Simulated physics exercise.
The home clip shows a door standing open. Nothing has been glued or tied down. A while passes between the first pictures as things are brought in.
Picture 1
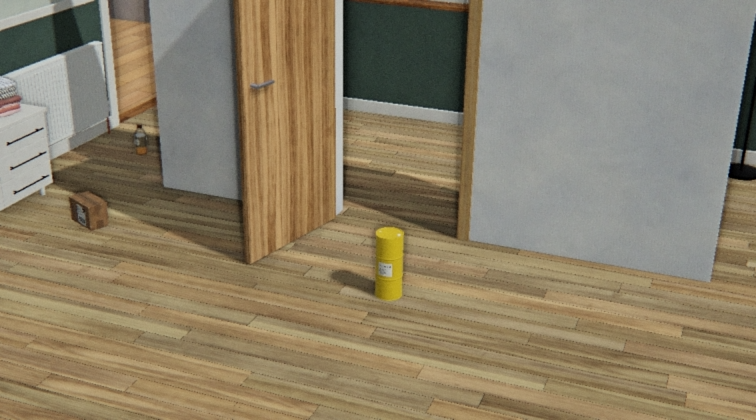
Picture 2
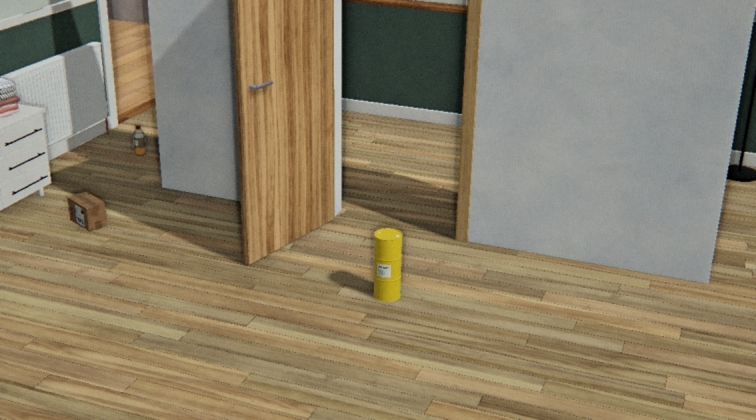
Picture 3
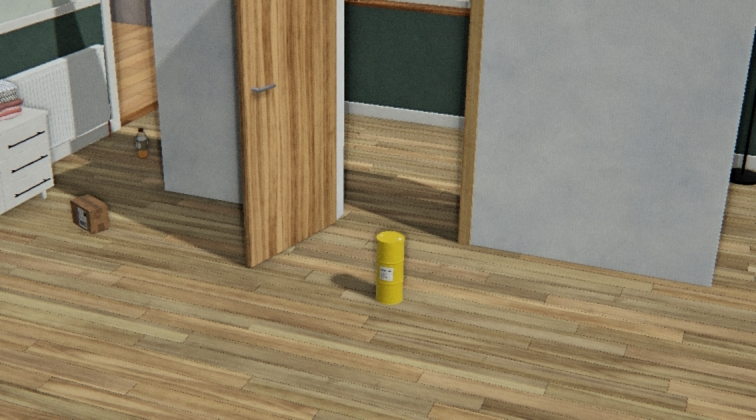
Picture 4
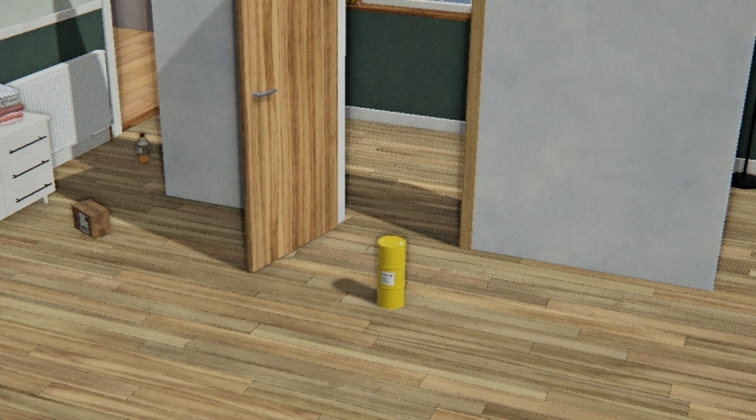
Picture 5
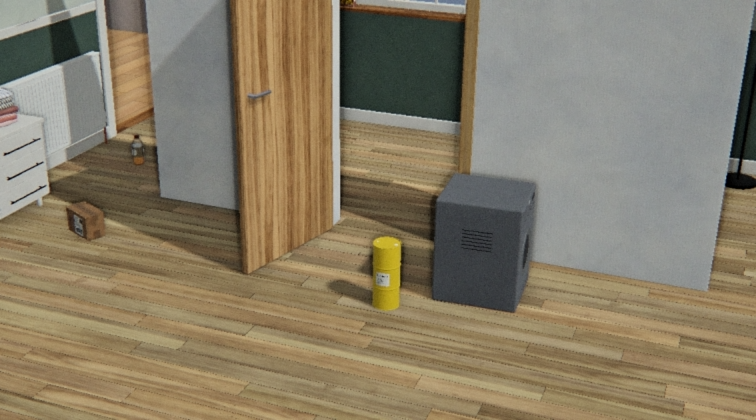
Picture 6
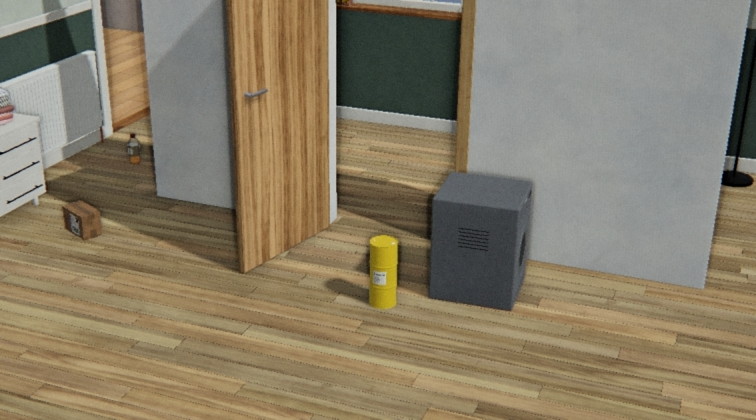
The clip shows a wooden door standing wide open and still, with a yellow canister on the wood floor nearby; the view shifts slightly, and later a grey appliance appears to the right of the canister, with nobody in view.
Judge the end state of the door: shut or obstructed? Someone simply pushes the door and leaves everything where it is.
The opening is covered.
Then, 0.60 s later than the last frame, open by 86°.
Then, 1.00 s later than the last frame, open by 61°.
Then, 1.40 s later than the last frame, open by 34°.
Then, 1.70 s later than the last frame, open by 13°.
When it is over, open by 0°; both as before. End places, in pixels of the last picture, grey appliance near (481, 240).
